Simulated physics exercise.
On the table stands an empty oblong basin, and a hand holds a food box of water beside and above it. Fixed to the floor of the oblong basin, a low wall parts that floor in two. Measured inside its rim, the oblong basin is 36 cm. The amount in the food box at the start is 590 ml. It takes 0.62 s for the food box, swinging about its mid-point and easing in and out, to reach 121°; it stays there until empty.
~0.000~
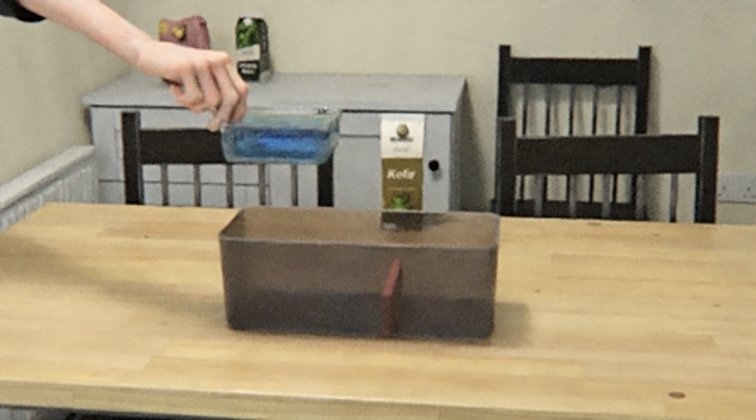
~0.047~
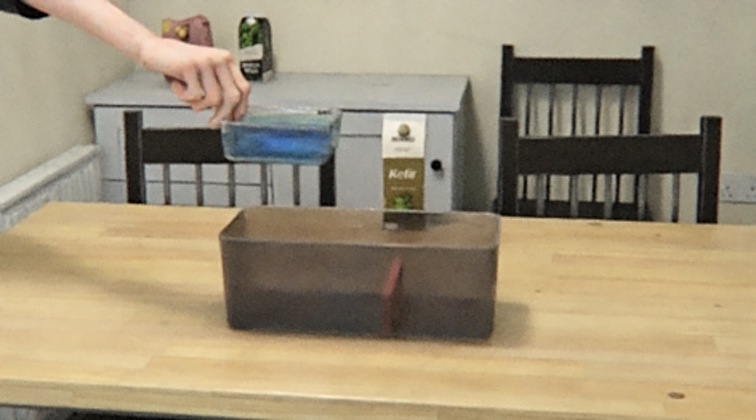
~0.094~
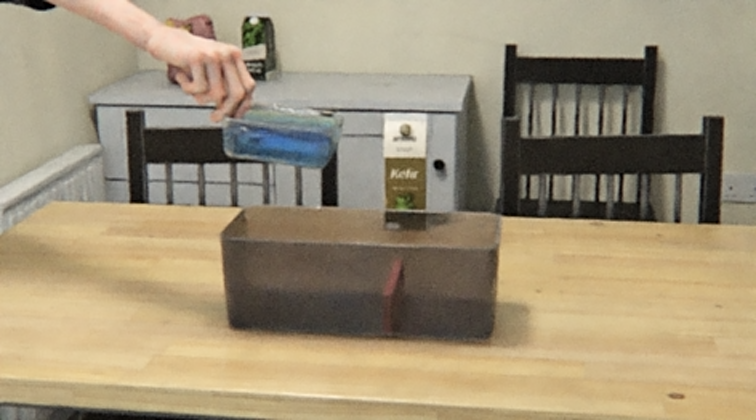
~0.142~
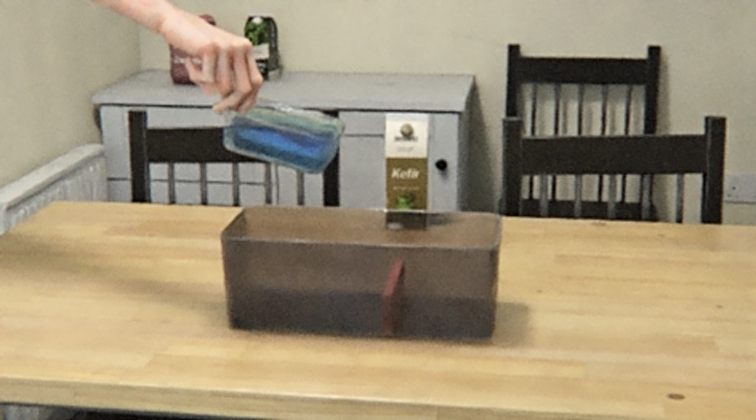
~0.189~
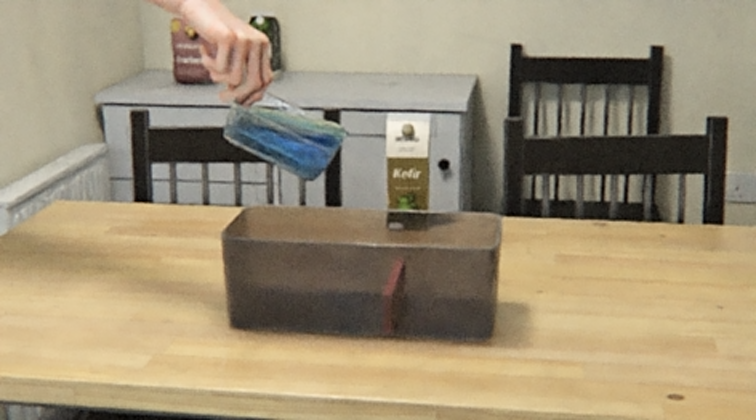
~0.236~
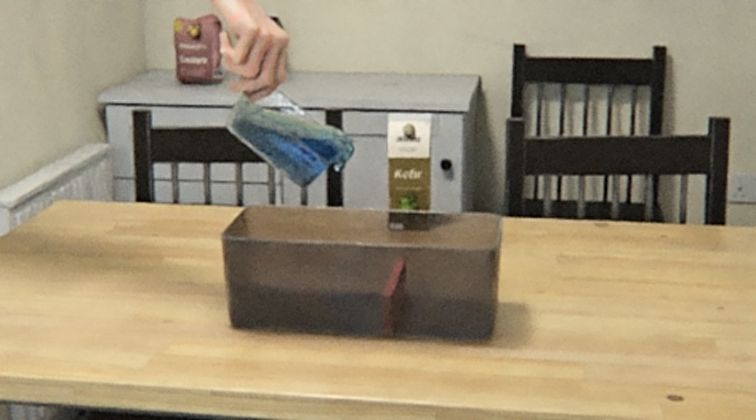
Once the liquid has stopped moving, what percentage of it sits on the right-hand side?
About 7 per cent.
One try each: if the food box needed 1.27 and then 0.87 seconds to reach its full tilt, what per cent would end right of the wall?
About 40 %, then about 25 %.
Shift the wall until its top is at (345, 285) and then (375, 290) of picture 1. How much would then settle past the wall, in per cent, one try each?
In order, 75 and 50 per cent.
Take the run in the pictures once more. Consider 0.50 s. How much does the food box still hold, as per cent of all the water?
Roughly 3 %.
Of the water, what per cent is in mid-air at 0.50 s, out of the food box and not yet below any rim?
My guess is roughly 16 %.
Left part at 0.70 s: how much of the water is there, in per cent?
Roughly 80 percent.
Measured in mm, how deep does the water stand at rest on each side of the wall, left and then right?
The left ends up at roughly 18 mm, with the right at roughly 2 mm.
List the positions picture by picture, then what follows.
In the first frame, it leans 0°; its right rim is at (335, 119); the water meets the walls at (232, 121) and (333, 123); the oblong basin's rim runs from (231, 223) to (498, 232); the wall's top is at (393, 277).
In the second frame, it leans 2°; its right rim is at (336, 120); the water meets the walls at (233, 119) and (334, 124).
In the third frame, it leans 7°; its right rim is at (338, 125); the water meets the walls at (235, 117) and (336, 126).
In the fourth frame, it leans 15°; its right rim is at (339, 133); the water meets the walls at (237, 116) and (339, 129).
In the fifth frame, it leans 26°; its right rim is at (339, 143); the water meets the walls at (238, 114) and (336, 135); 5 per cent is over the edge.
In the sixth frame, it leans 38°; its right rim is at (336, 155); the water meets the walls at (239, 113) and (326, 137); 13 per cent is over the edge.
By 0.50 s the tilt is 110° and 3 per cent is still to pour, 74 is left of the wall and 6 right of it.
By 0.70 s the tilt is 121° and 0 per cent is still to pour, 81 is left of the wall and 6 right of it.
By 0.90 s the tilt is 121° and 0 per cent is still to pour, 84 is left of the wall and 7 right of it.
By 1.12 s the tilt is 121° and 0 per cent is still to pour, 85 is left of the wall and 7 right of it.
At rest 85 per cent lies left of the wall, 7 right of it and 8 outside.
